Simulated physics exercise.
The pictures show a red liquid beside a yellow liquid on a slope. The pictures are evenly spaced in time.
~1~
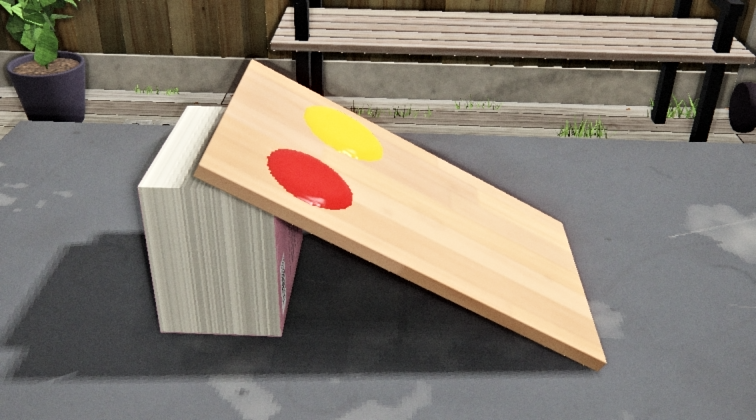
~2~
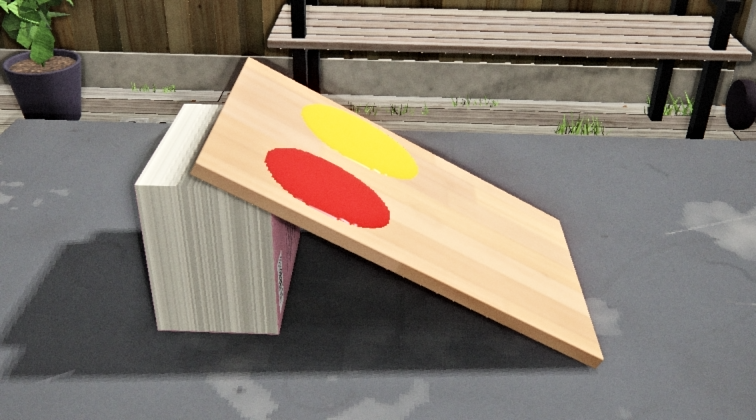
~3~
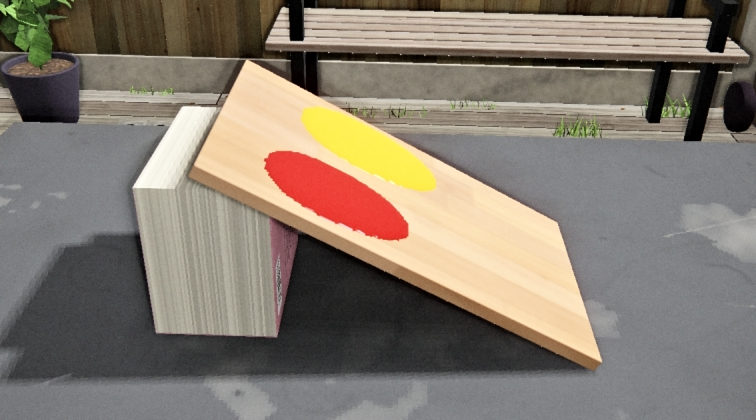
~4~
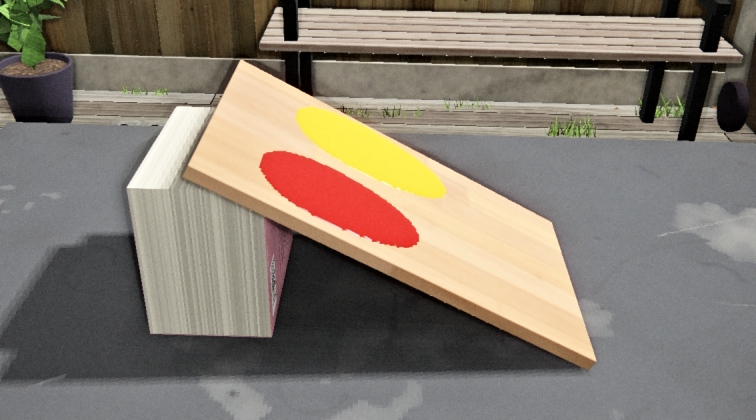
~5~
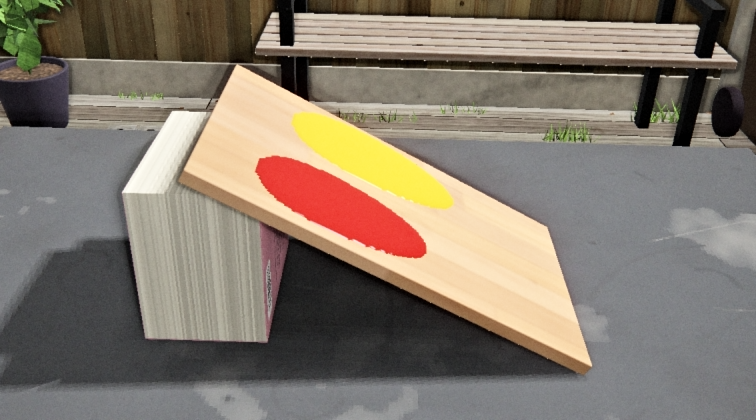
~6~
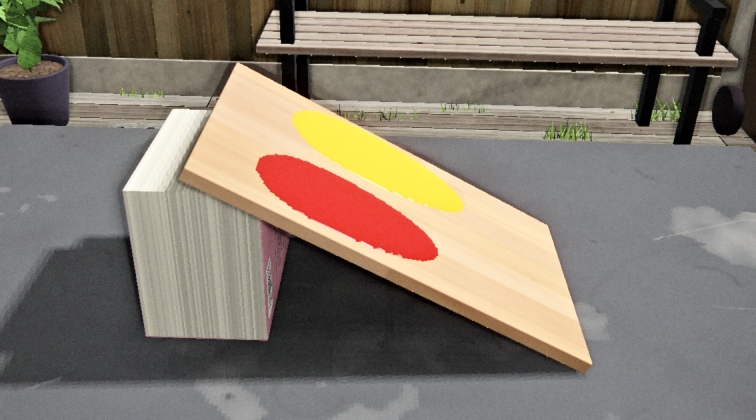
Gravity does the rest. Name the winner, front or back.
It is the farther one.
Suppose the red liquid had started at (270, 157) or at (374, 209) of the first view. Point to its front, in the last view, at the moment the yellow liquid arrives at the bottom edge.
First near (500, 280), then near (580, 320).
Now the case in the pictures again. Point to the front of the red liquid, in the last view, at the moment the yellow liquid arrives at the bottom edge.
Near (530, 296).
Next, the red liquid is three quarters of the way down; the yellow liquid is three quarters of the way down.
After that, the red liquid is three quarters of the way down; the yellow liquid is close to the edge.
Finally, the red liquid is three quarters of the way down; the yellow liquid is at the low edge.
